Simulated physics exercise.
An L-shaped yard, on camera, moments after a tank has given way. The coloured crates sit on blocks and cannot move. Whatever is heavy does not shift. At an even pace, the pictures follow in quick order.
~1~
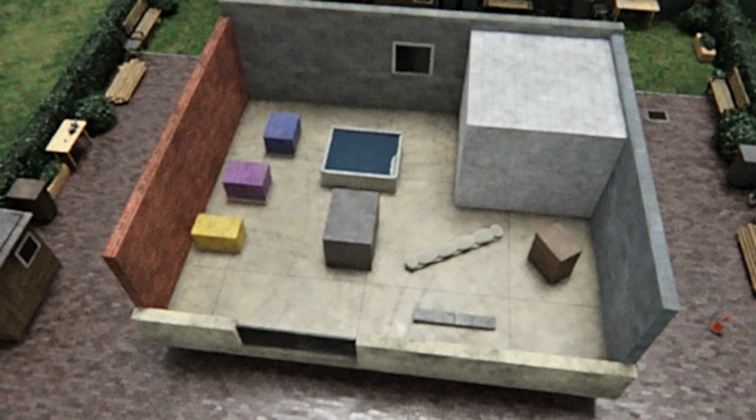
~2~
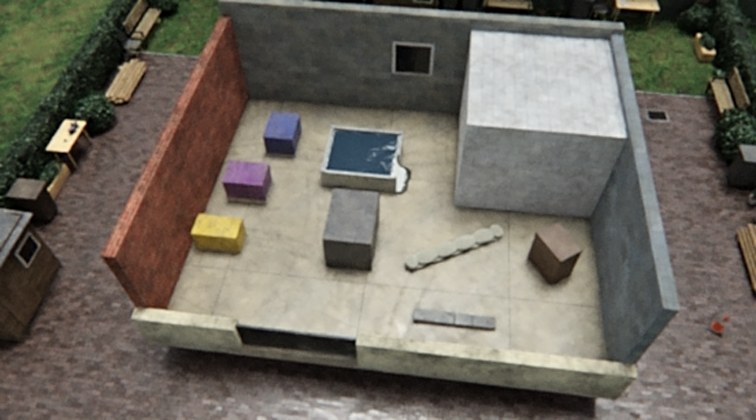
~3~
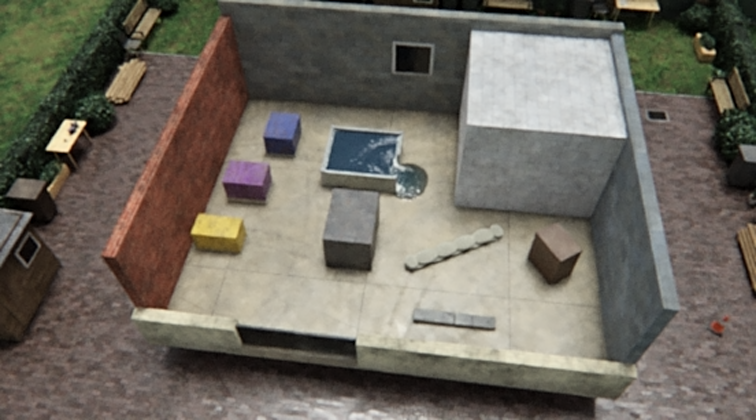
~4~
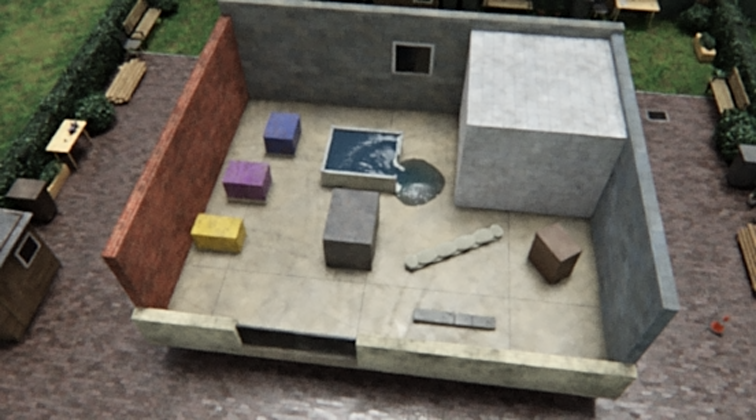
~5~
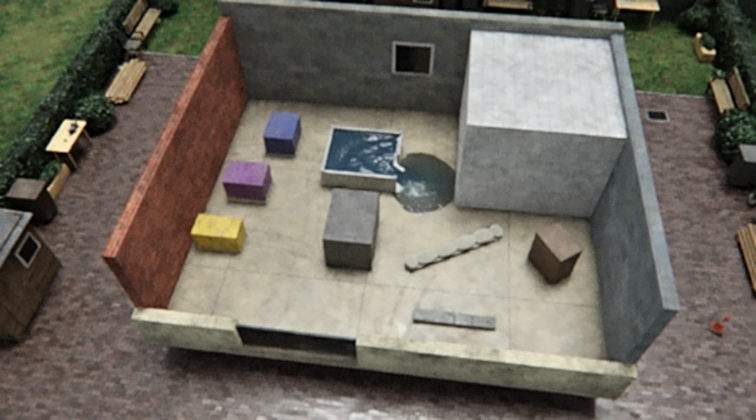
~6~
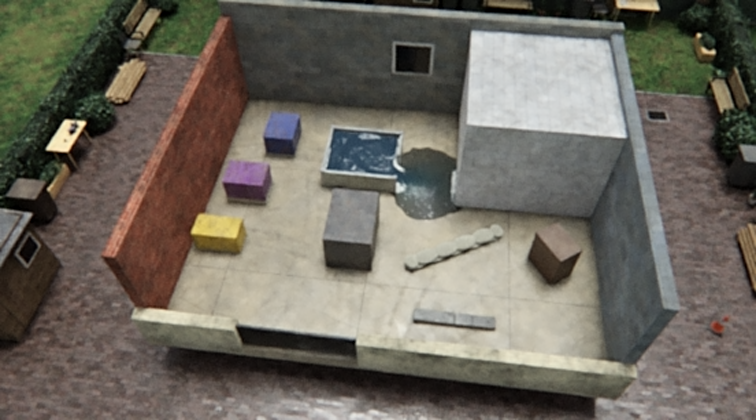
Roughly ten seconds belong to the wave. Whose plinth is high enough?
In order: The yellow crate is protected; the blue crate is protected; the purple crate is protected.
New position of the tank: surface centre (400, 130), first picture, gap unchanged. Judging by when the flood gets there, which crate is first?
Blue one.
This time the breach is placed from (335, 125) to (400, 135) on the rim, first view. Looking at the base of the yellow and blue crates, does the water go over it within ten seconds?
My take: The yellow one gets flooded, while the blue one gets flooded.
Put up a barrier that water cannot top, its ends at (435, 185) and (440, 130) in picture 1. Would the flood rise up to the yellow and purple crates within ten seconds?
Yellow crate: Untouched, purple crate: Untouched.
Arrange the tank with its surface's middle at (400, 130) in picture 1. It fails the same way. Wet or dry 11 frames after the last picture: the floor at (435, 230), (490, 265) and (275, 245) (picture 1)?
As listed: Flooded, free of water, no water.
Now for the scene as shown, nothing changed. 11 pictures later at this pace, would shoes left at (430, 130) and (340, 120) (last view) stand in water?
The first place is inundated and the second is spared.
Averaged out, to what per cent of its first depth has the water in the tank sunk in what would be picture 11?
Around 72 percent, give or take.
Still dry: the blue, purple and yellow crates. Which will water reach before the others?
Answer: The blue one.
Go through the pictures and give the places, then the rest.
The tank at (363, 154) is whole and still, in the first frame.
The front is at (404, 169), out from the gap at (396, 176), in the second frame.
Water pours out at (395, 177) and has run to (424, 175), in the third frame.
Water pours out at (395, 177) and has run to (441, 180), in the fourth frame.
Water pours out at (395, 176) and has run to (455, 196), in the fifth frame.
Water pours out at (396, 176) and has run to (457, 207), in the sixth frame.
A moment on, water covers 10 % of the floor; the yellow crate not reached, the blue crate not reached, the purple crate not reached.
Next, water covers 10 % of the floor; the yellow crate not reached, the blue crate not reached, the purple crate not reached.
Then, water covers 20 % of the floor; the yellow crate not reached, the blue crate not reached, the purple crate not reached.
Later, water covers 40 % of the floor; the yellow crate not reached, the blue crate water round its plinth, the purple crate not reached.
In the end, water covers 55 % of the floor; the yellow crate stayed above the water, the blue crate stayed above the water, the purple crate stayed above the water.
